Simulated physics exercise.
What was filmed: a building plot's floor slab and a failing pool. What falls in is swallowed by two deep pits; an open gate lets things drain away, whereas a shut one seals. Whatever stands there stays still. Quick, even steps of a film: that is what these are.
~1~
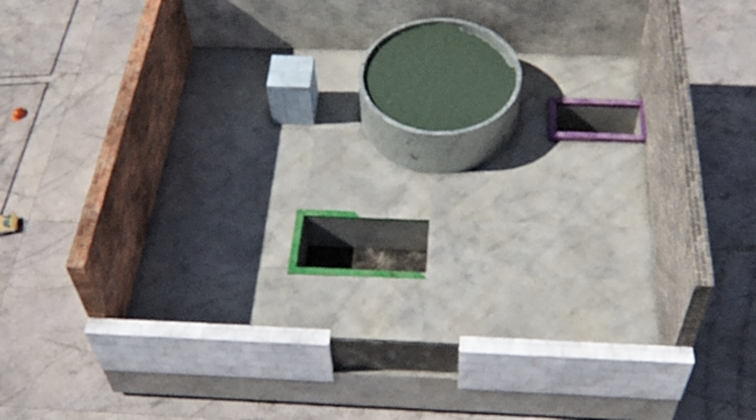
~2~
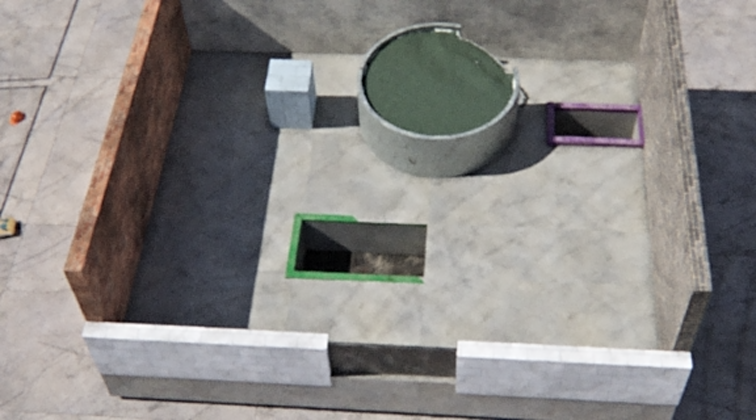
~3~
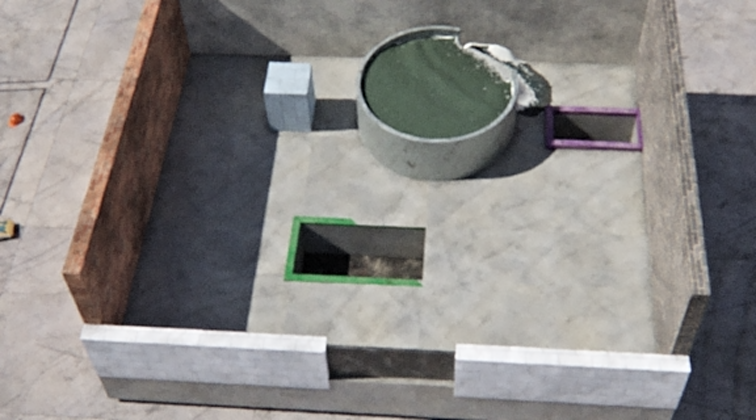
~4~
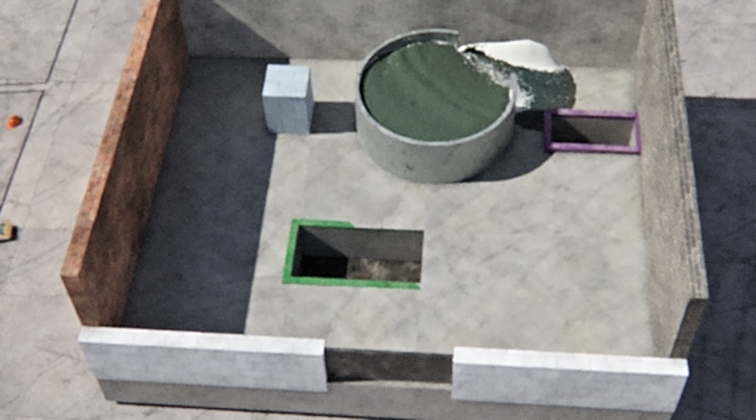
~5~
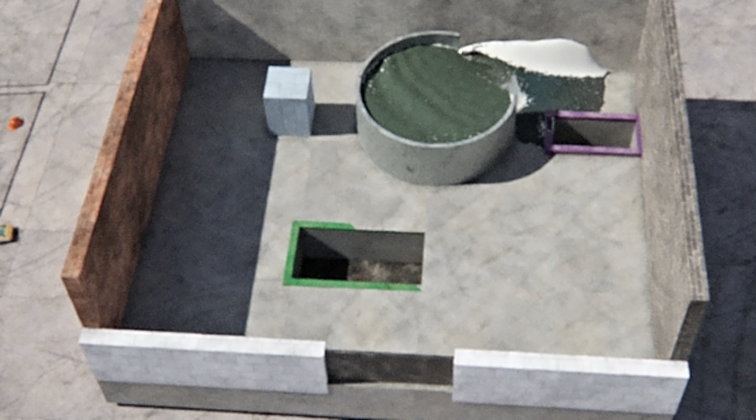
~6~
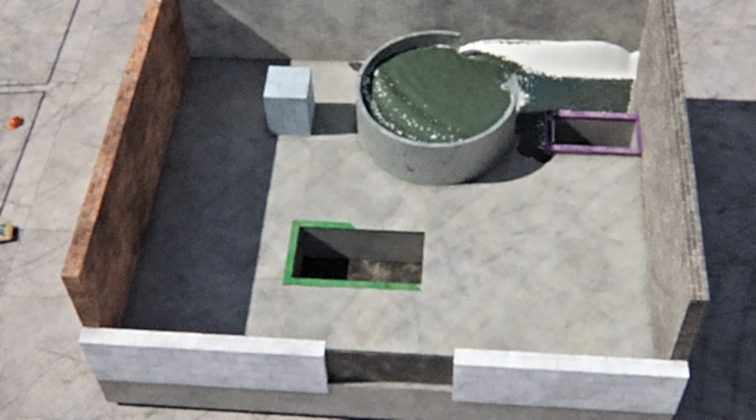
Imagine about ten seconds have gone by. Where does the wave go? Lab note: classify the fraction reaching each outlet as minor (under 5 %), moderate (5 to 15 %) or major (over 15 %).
Fractions by outlet: Gate minor; green pit minor; purple pit major.
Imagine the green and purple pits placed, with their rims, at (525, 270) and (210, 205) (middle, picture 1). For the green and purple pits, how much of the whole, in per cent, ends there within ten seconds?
Roughly: Green pit 40 %, purple pit 0 %.
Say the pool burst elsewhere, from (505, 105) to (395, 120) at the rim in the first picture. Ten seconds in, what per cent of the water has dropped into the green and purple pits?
Result - green: 40 %; purple: 4 %.
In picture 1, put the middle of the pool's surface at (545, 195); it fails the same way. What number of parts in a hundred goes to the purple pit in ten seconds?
The purple pit ends up with 50 per cent.
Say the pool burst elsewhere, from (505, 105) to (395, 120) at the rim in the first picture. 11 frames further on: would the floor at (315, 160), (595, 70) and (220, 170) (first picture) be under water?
Point 1: Unwetted; point 2: Unwetted; point 3: Unwetted.
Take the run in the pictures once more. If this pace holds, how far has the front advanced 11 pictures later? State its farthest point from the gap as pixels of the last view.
The flood front should get to about (240, 63).
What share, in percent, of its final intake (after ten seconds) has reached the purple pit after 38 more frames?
Some 85 per cent.
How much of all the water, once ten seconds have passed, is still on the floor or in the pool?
It comes to roughly 46 per cent.
A moment on, water covers 10 % of the floor; the gate 0 %, the green pit 0 %, the purple pit 3 %.
Next, water covers 15 % of the floor; the gate 0 %, the green pit 0 %, the purple pit 13 %.
Then, water covers 15 % of the floor; the gate 0 %, the green pit 0 %, the purple pit 28 %.
Later, water covers 30 % of the floor; the gate 0 %, the green pit 0 %, the purple pit 45 %.
In the end, water covers 55 % of the floor; the gate 0 %, the green pit 1 %, the purple pit 53 %.
